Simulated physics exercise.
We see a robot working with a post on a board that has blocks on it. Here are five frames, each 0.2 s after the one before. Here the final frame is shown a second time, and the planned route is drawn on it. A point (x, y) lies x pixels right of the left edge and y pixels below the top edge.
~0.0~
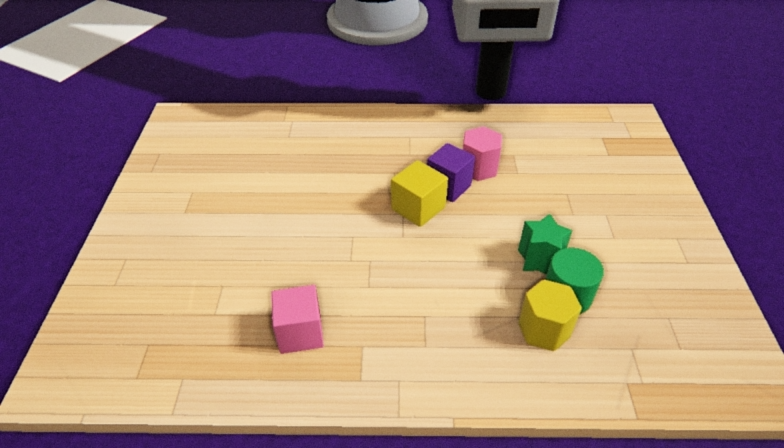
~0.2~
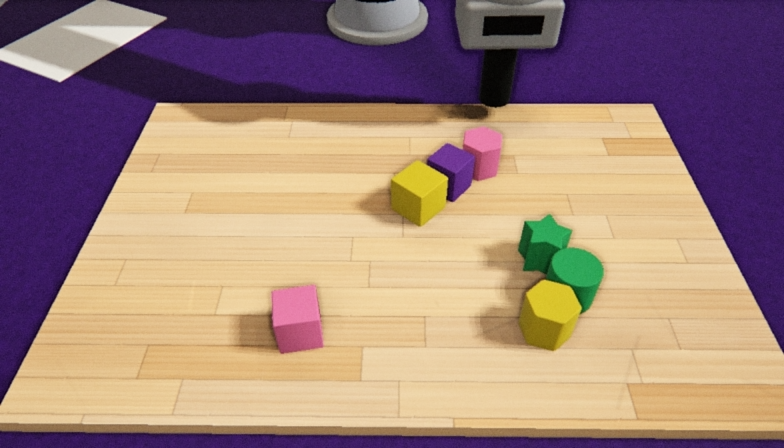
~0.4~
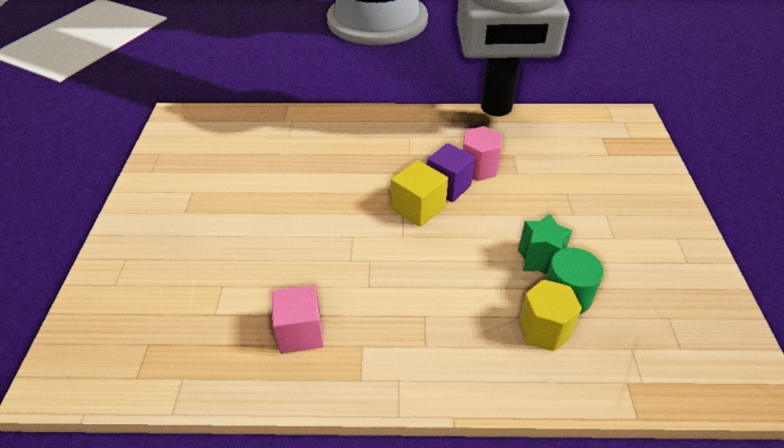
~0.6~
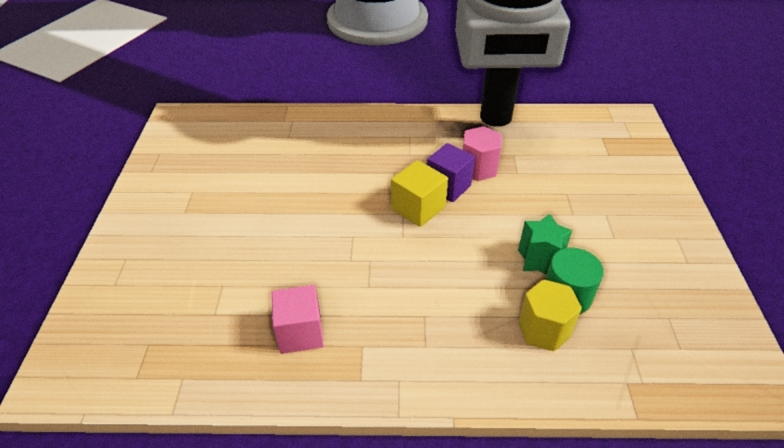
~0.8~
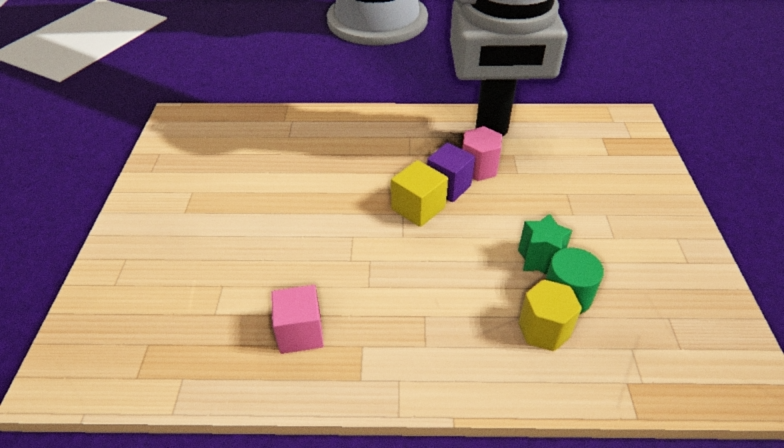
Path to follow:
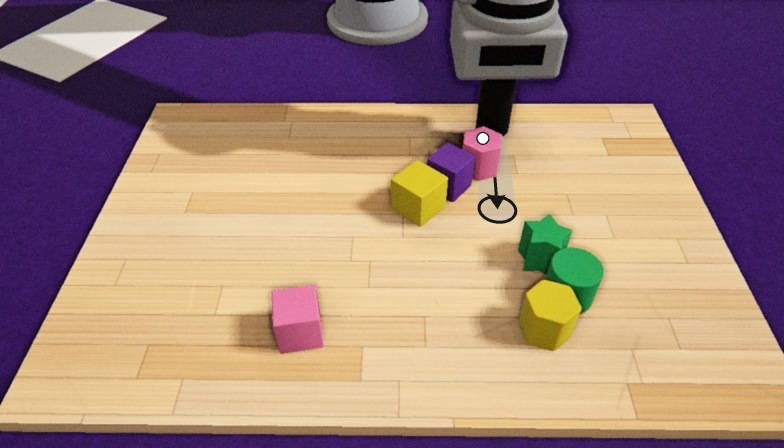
A robot's black post edging down the view to just behind a pink hexagon, the coloured blocks on the wooden board staying still.
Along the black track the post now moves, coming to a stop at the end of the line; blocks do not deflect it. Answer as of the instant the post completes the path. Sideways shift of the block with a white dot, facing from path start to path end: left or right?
It's going to go right.
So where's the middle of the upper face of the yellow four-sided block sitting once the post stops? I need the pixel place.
Final place: (389, 190).
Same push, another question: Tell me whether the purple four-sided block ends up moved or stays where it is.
The result: It moves.
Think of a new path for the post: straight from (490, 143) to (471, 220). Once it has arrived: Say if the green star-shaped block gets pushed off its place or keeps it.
It stays.
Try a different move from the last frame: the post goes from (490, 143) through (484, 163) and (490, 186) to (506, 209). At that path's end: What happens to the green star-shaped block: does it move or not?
It will be resting on its spot.
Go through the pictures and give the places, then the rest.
In the first picture, lower end of the post (491, 92), tops of blocks, yellow four-sided block (419, 178), purple four-sided block (451, 157), pink hexagon (483, 138), green star-shaped block (548, 230).
In the second picture, post (494, 99), blocks as before.
In the third picture, post (496, 108), blocks as before.
In the fourth picture, post (496, 118), blocks as before.
In the fifth picture, post (492, 129), yellow four-sided block (419, 178), purple four-sided block (451, 157), pink hexagon (483, 138), green star-shaped block (548, 230).
The drawn path runs in a line from (490, 143) to (497, 209); the dot is on the pink hexagon.
What follows on the original path. One third of the way, post (496, 150); yellow four-sided block (415, 181); purple four-sided block (445, 165); pink hexagon (480, 156).
Two thirds of the way, post (498, 172); yellow four-sided block (398, 188), turned 25° clockwise; purple four-sided block (435, 179), turned 30° clockwise; pink hexagon (476, 177), turned 30° clockwise.
At the end, post (500, 195); yellow four-sided block (389, 190), turned 45° clockwise; purple four-sided block (430, 189), turned 50° clockwise; pink hexagon (471, 197), turned 50° clockwise; green star-shaped block not moved.
